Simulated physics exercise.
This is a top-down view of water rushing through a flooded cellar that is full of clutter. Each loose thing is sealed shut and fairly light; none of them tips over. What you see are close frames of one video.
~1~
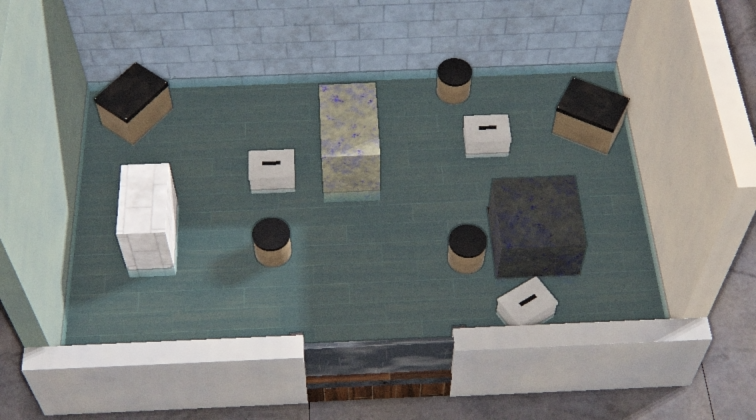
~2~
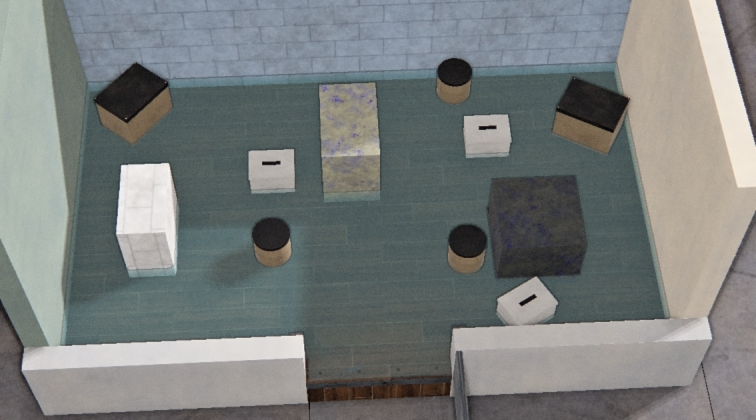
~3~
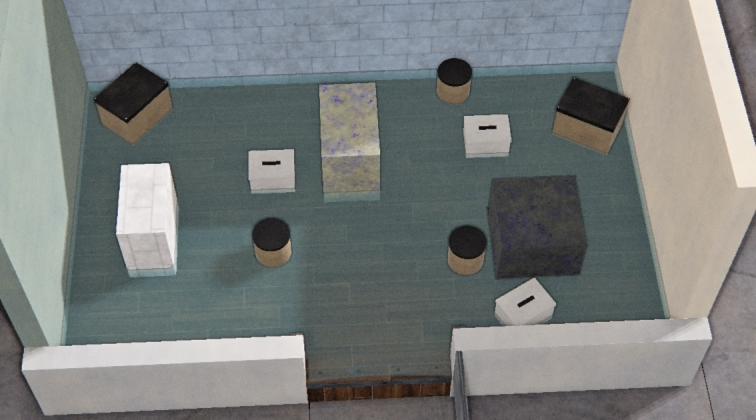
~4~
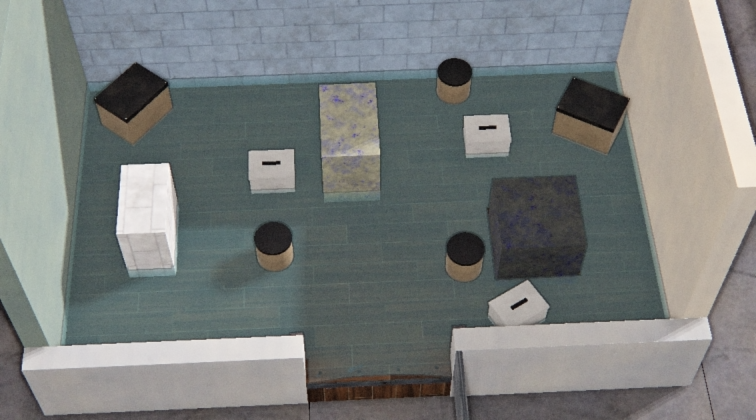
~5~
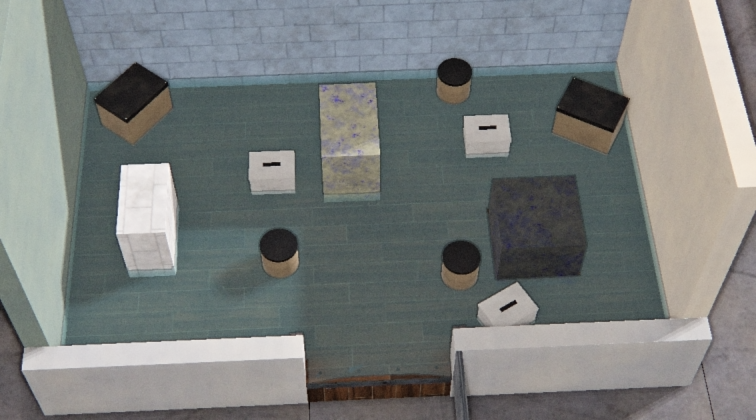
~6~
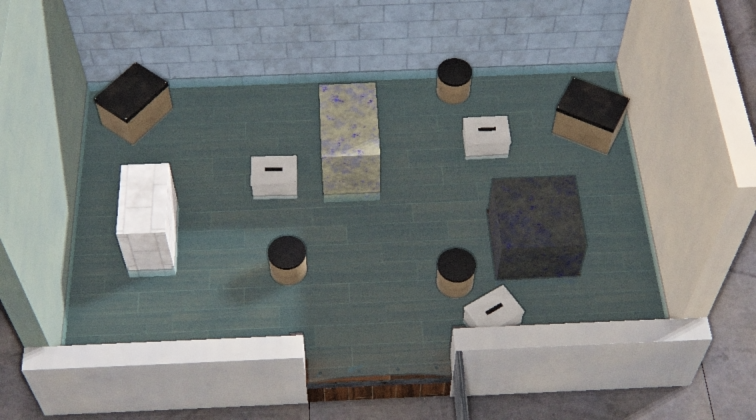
Shallow teal water covers the floor of a walled cellar, seen from above by a still camera, with a gap in the low front wall. Black-topped tan boxes and pails, white totes, a white block, a mottled yellowish block and a dark block stand about. The gate at the gap swings open, then the front-right tote and two nearer pails drift slightly toward the front middle.
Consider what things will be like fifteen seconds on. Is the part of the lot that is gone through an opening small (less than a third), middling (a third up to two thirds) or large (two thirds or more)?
Middling.
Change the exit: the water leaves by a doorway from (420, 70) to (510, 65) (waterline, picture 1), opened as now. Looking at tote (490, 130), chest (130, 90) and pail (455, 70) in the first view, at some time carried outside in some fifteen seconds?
Sequentially: Escapes, remains, escapes.
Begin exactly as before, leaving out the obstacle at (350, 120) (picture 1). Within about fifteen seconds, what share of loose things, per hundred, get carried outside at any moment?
I'd say somewhere around 50 per cent.
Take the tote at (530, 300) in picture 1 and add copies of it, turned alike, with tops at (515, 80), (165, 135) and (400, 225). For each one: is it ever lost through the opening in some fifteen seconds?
Okay, one at a time: Does not get out, next does not get out, last gets out.
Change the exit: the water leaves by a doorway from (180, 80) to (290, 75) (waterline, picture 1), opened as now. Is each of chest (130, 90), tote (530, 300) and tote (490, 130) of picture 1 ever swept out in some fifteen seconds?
Following that order: Escaped; remains behind; remains behind.
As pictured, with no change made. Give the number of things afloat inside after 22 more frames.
I count 4.
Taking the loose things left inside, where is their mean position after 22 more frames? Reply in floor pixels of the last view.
(398, 171).
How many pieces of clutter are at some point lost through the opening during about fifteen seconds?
I make it 5.
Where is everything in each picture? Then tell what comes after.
A tote at (528, 301) floats; a pail at (468, 240) floats; 0 of 8 have shifted, in the first picture.
A tote at (528, 301), afloat; a pail at (468, 240), afloat; 0 of 8 have shifted, in the second picture.
A tote at (526, 302), afloat; a pail at (468, 242), afloat; 0 of 8 have shifted, in the third picture.
A tote at (519, 304) floats, close to its start; a pail at (466, 248) floats, close to its start; 2 of 8 have shifted, in the fourth picture.
A tote at (508, 306), afloat, close to its start; a pail at (462, 257) floats, close to its start; 3 of 8 have shifted, in the fifth picture.
A tote at (494, 309) floats, close to its start; a pail at (457, 265) floats, close to its start; 4 of 8 have shifted, in the sixth picture.
A moment on, 0 of 8 are out; 8 afloat.
Next, 3 of 8 are out; 5 afloat.
Later, 4 of 8 are out; 4 afloat.
In the end, 5 of 8 are out; 3 afloat.
